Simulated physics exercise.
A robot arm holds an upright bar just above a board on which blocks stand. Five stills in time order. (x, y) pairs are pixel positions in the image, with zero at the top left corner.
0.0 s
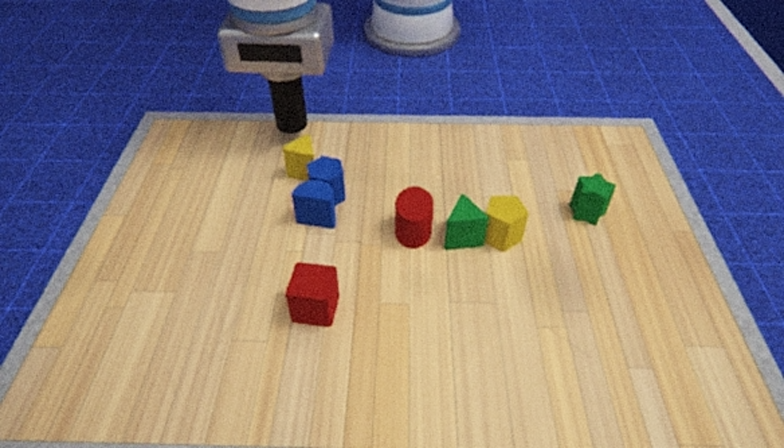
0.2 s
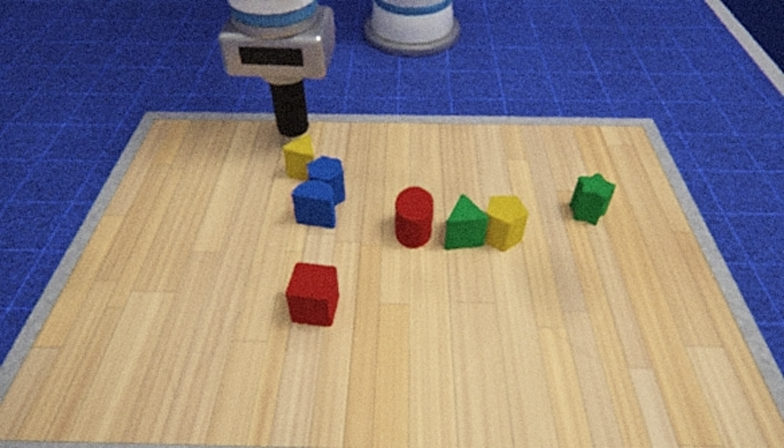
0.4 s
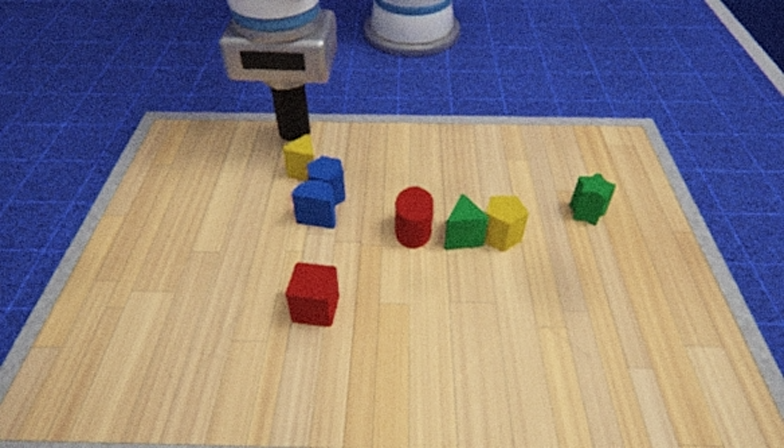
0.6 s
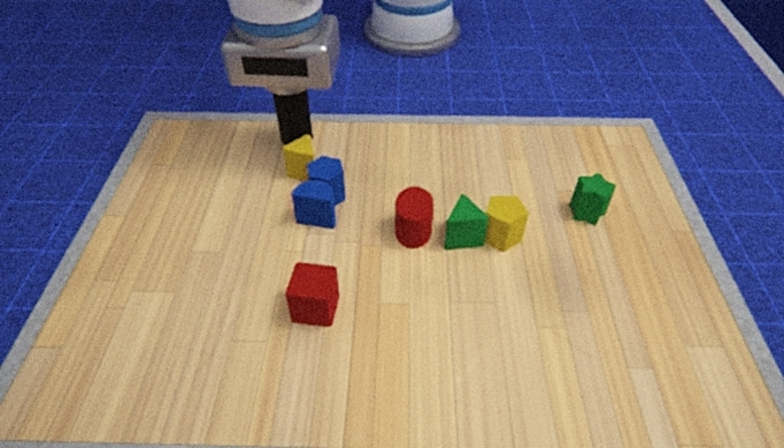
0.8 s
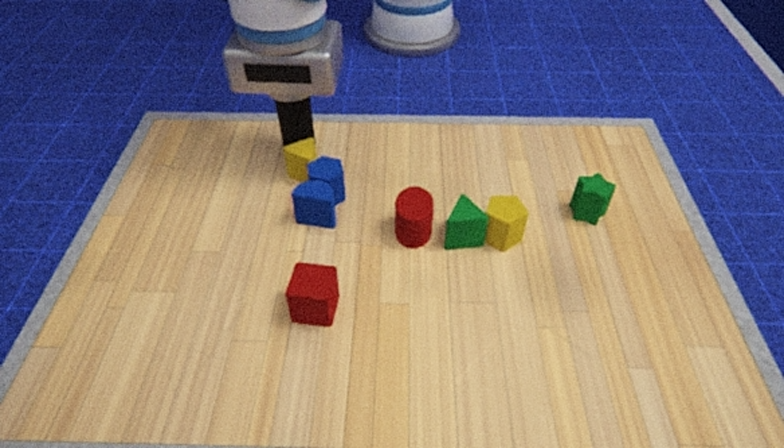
Robot arm edging its upright black bar slightly forward to the yellow triangle block, while the coloured blocks on the wooden board stay still.
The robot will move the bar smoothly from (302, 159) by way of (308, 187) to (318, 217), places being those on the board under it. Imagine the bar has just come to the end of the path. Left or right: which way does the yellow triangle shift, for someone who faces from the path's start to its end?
Slides right.
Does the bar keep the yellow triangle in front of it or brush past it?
It ends up beside or behind the bar.
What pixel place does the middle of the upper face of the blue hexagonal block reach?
Its top centre lands on (351, 187).
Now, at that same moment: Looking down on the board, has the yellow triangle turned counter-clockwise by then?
Answer: No.
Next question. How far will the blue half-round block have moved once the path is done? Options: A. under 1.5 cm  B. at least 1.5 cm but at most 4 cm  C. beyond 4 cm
B (at least 1.5 cm but at most 4 cm)
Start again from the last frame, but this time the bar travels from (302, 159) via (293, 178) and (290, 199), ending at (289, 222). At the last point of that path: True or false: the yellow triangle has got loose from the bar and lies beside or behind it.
That statement is not accurate.
What follows on the original path. Halfway along, bar at (306, 174); yellow triangle at (295, 178), turned 30° clockwise; blue half-round block at (315, 194); blue hexagonal block at (332, 173), turned 40° anticlockwise.
At the end, bar at (316, 204); yellow triangle at (285, 199), turned 80° clockwise; blue half-round block at (317, 212), turned 35° anticlockwise; blue hexagonal block at (351, 187), turned 110° anticlockwise.
